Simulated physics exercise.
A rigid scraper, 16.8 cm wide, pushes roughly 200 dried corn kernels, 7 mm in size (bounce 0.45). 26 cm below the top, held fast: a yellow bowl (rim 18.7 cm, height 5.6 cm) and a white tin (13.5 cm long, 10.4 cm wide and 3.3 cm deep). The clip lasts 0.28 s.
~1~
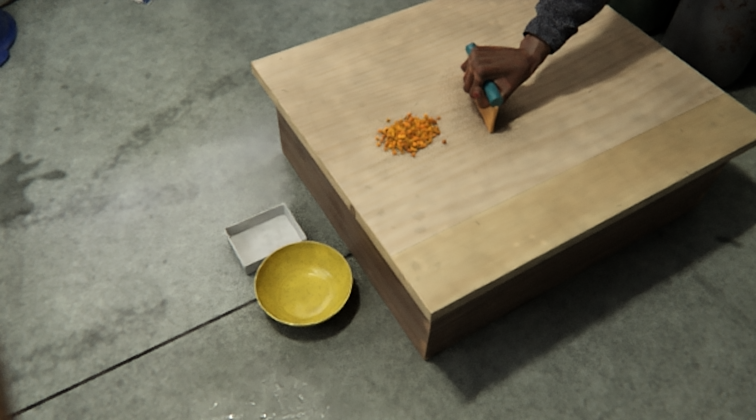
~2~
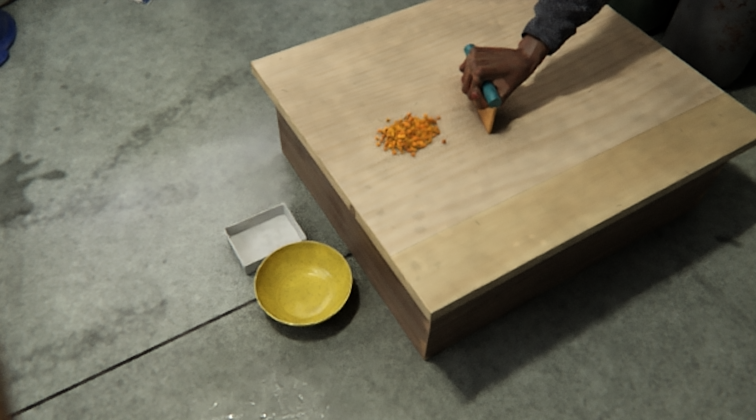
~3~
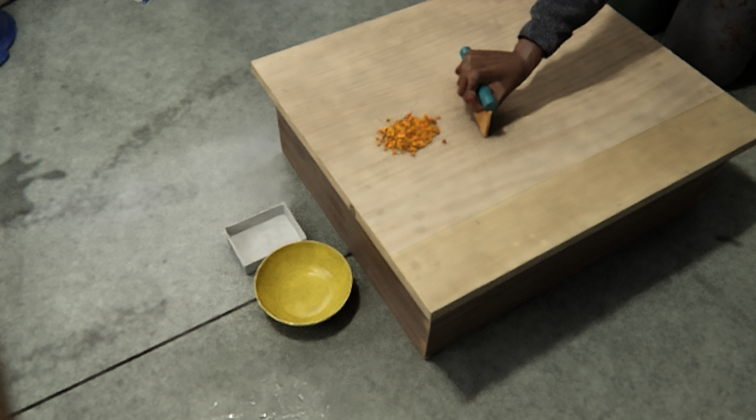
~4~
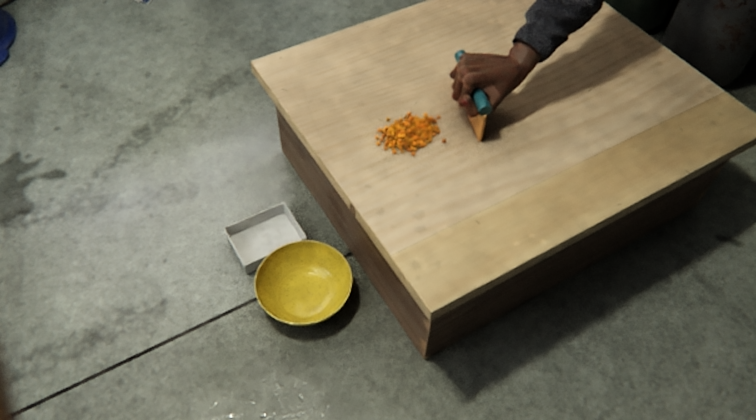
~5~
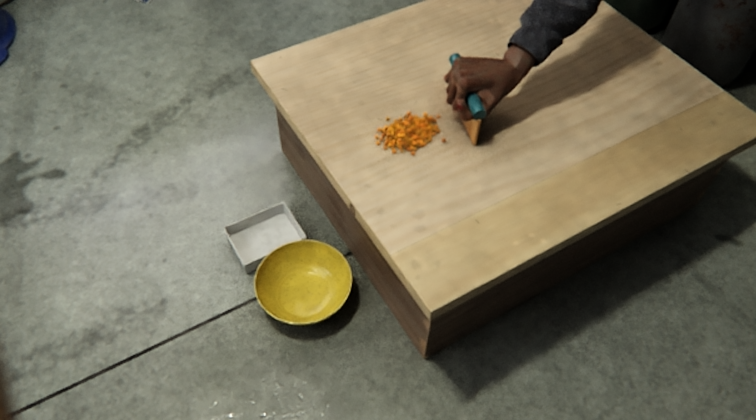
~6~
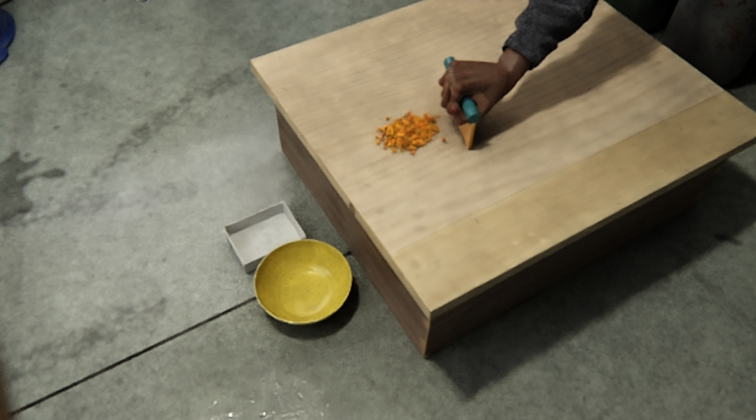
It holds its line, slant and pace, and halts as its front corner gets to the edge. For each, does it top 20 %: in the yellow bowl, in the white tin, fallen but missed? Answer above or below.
Yellow bowl: Below, white tin: Below, missed: Below.
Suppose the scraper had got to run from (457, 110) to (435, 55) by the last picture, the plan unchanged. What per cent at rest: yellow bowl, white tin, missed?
Yellow bowl 0, white tin 10, missed 15.
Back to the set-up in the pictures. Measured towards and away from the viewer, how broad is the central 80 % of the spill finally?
Some 12 cm.
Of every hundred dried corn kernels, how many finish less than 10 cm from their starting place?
Some 40 per cent.
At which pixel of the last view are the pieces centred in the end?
Near (349, 156).
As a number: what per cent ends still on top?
Roughly 100 per cent.
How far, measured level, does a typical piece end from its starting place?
Roughly 12 cm.
Then, 0.39 s after the last picture, scraper 18 cm from its start, spill 10 cm wide; still on top 100 %.
Then, 0.78 s after the last picture, scraper 29 cm from its start, spill 13 cm wide; still on top 100 %.
Then, 1.12 s after the last picture, scraper 32 cm from its start, spill 14 cm wide; still on top 100 %.
In the end, yellow bowl 0 %, white tin 0 %, fallen but missed 0 %, still on top 100 %.
